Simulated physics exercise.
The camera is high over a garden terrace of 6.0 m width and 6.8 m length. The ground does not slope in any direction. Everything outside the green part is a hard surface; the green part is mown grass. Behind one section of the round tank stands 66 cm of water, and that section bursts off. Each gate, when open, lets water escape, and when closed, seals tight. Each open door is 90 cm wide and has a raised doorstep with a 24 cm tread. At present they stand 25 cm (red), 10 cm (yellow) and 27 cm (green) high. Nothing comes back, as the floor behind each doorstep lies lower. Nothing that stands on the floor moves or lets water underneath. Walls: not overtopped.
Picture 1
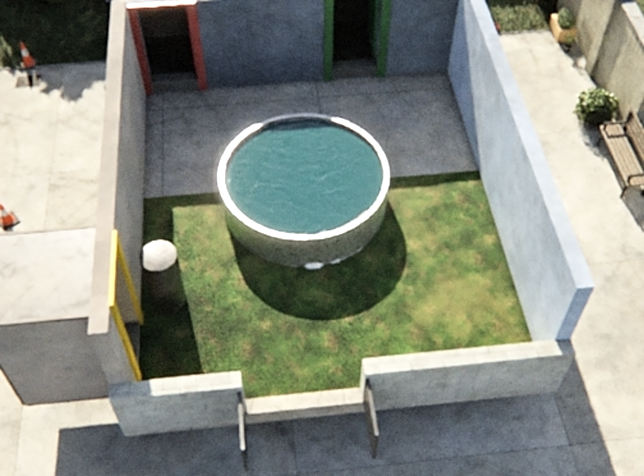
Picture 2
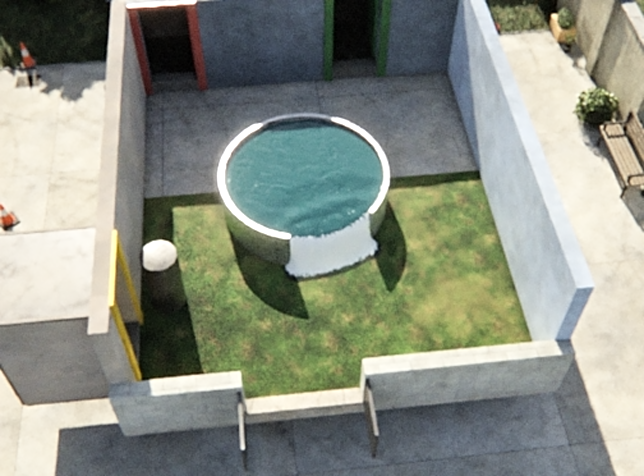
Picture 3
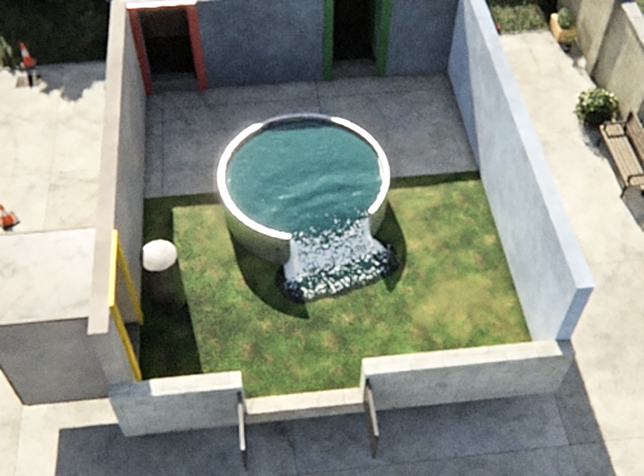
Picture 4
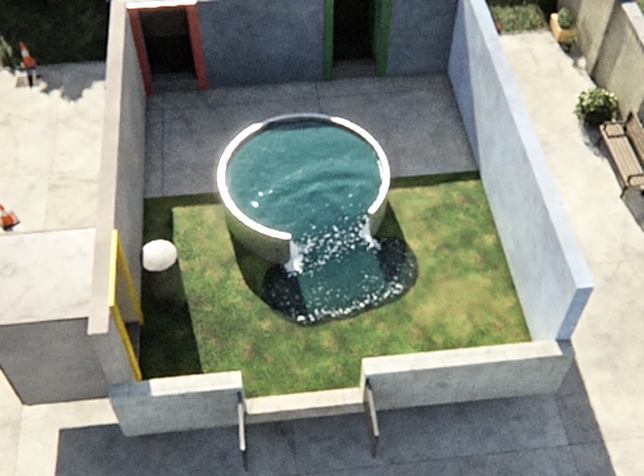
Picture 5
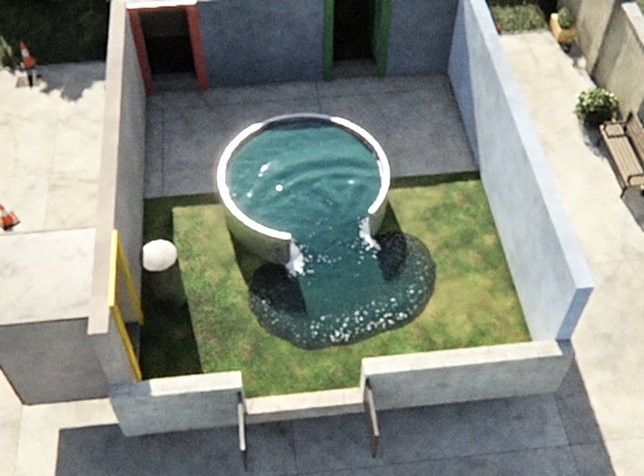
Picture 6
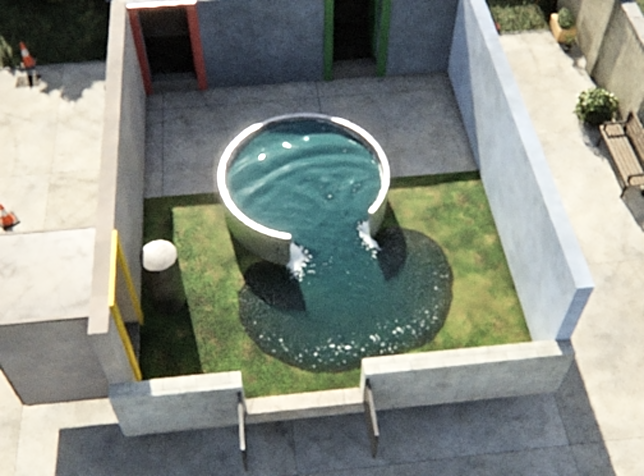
In a walled garden, water pours through a gap in a round tank and spreads across the grass.
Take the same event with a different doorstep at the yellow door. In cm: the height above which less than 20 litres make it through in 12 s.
6.5 cm.
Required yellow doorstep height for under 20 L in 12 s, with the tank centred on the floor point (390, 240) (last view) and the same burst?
In that case about 11.0 cm.
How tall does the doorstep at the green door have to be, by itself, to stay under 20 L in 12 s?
Green: Roughly 6.5 cm.
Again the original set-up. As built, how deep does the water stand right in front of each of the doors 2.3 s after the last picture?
In cm: Red 0, yellow 0, green 0.
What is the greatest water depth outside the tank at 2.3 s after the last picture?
Around 36 centimetres.
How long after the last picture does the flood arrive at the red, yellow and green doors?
Red: 8.5 s; yellow: 3.0 s; green: 5.5 s.
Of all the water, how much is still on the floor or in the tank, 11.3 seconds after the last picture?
What remains is some 70 per cent of the water.
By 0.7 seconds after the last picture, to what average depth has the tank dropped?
About 48 cm.
Then, 0.7 s after the last picture water covers 30 % of the floor, deepest (32 cm) near (331, 270); it has not reached the yellow door.
Then, 2.3 s after the last picture water covers 40 % of the floor, deepest (36 cm) near (539, 369); it has not reached the yellow door.
Then, 11.3 s after the last picture water covers 100 % of the floor, deepest (10 cm) near (146, 144); 7 cm at the yellow door, 0 litres in over its 10 cm doorstep.
At the yellow door as built, the water peaked near 10 cm, 6.3 s after the last picture.
Run again over the same 12 s with other heights there, 43 litres in over 5 cm, 12 litres over 7 cm. The limit of 20 litres is kept from about 6.5 cm up.
